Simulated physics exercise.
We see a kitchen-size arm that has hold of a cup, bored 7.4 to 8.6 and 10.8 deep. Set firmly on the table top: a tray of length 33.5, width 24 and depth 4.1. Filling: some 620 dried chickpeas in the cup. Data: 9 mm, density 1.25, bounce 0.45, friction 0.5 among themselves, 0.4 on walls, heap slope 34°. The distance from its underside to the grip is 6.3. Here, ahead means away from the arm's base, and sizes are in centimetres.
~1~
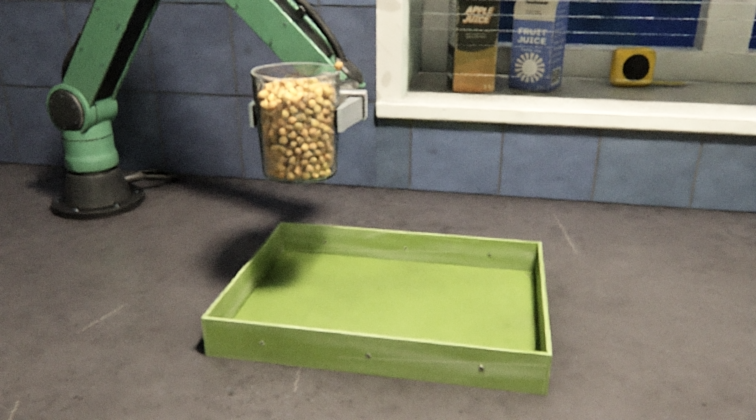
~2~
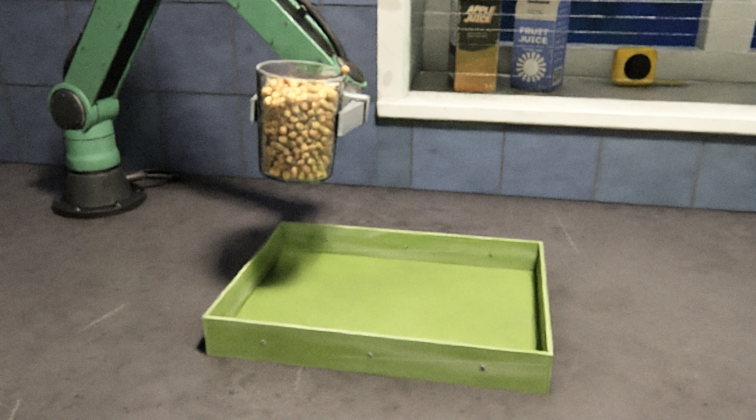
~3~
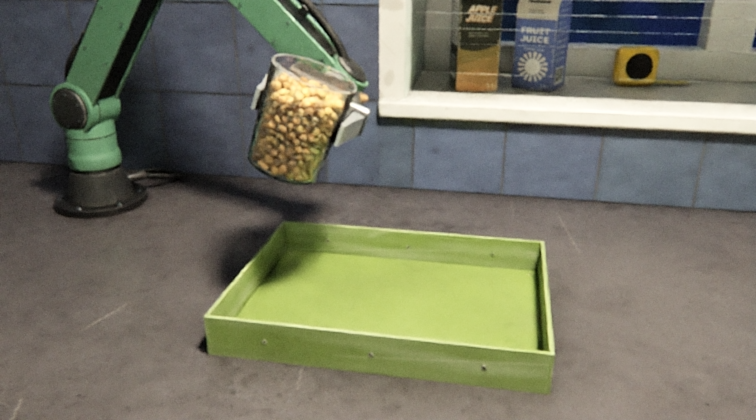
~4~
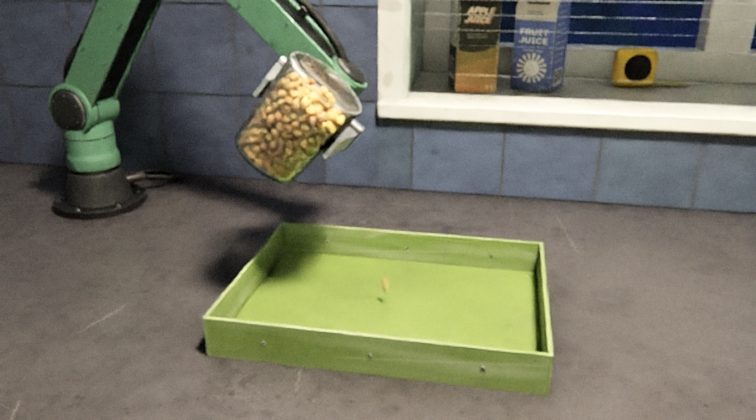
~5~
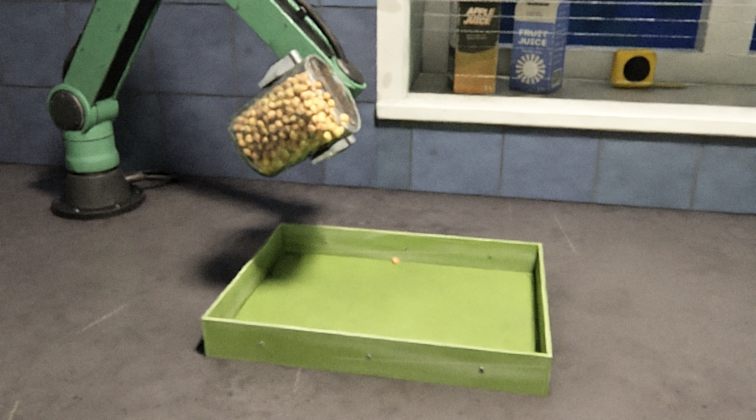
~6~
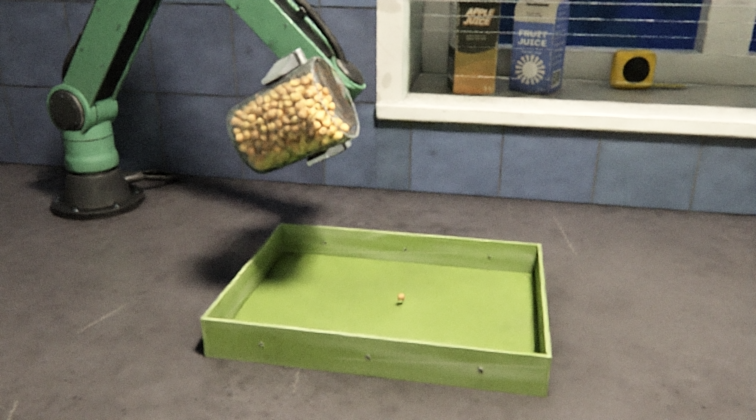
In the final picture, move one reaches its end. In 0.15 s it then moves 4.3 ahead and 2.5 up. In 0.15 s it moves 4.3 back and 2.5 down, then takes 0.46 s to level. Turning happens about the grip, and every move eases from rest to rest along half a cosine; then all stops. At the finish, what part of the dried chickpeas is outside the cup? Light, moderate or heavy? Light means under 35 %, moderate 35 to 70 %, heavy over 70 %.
Light.
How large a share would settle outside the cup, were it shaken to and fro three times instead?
Expected share: About 45 %.
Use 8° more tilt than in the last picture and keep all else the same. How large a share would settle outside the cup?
It would be near 35 per cent.
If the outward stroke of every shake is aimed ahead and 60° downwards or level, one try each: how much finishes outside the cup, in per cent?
Roughly 0 per cent, then 15 per cent.
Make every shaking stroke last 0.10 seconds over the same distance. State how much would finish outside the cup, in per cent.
That change gives some 60 percent.
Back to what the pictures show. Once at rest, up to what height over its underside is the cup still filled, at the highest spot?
I'd say near 9.5 cm from the bottom.
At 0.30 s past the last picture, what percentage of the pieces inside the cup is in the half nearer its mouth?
Mouth half: Close to 50 per cent.
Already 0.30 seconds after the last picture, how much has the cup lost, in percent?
I'd put it at some 20 per cent at that point.
Then, 0.30 s later, tilted 62° forward, highest piece 24 above the table; 503 in the cup, 1 in the tray, 119 in flight or on a rim.
Then, 0.61 s later, tilted 15° forward, highest piece 26 above the table; 483 in the cup, 137 in the tray, 1 on the table or floor, 2 in flight or on a rim.
Then, 0.96 s later, level, highest piece 26 above the table; 483 in the cup, 139 in the tray, 1 on the table or floor.
Then, 2.01 s later, level, highest piece 26 above the table; 483 in the cup, 139 in the tray, 1 on the table or floor.
At rest, 483 in the cup, 139 in the tray, 1 on the table or floor. That is 22 % outside the cup.
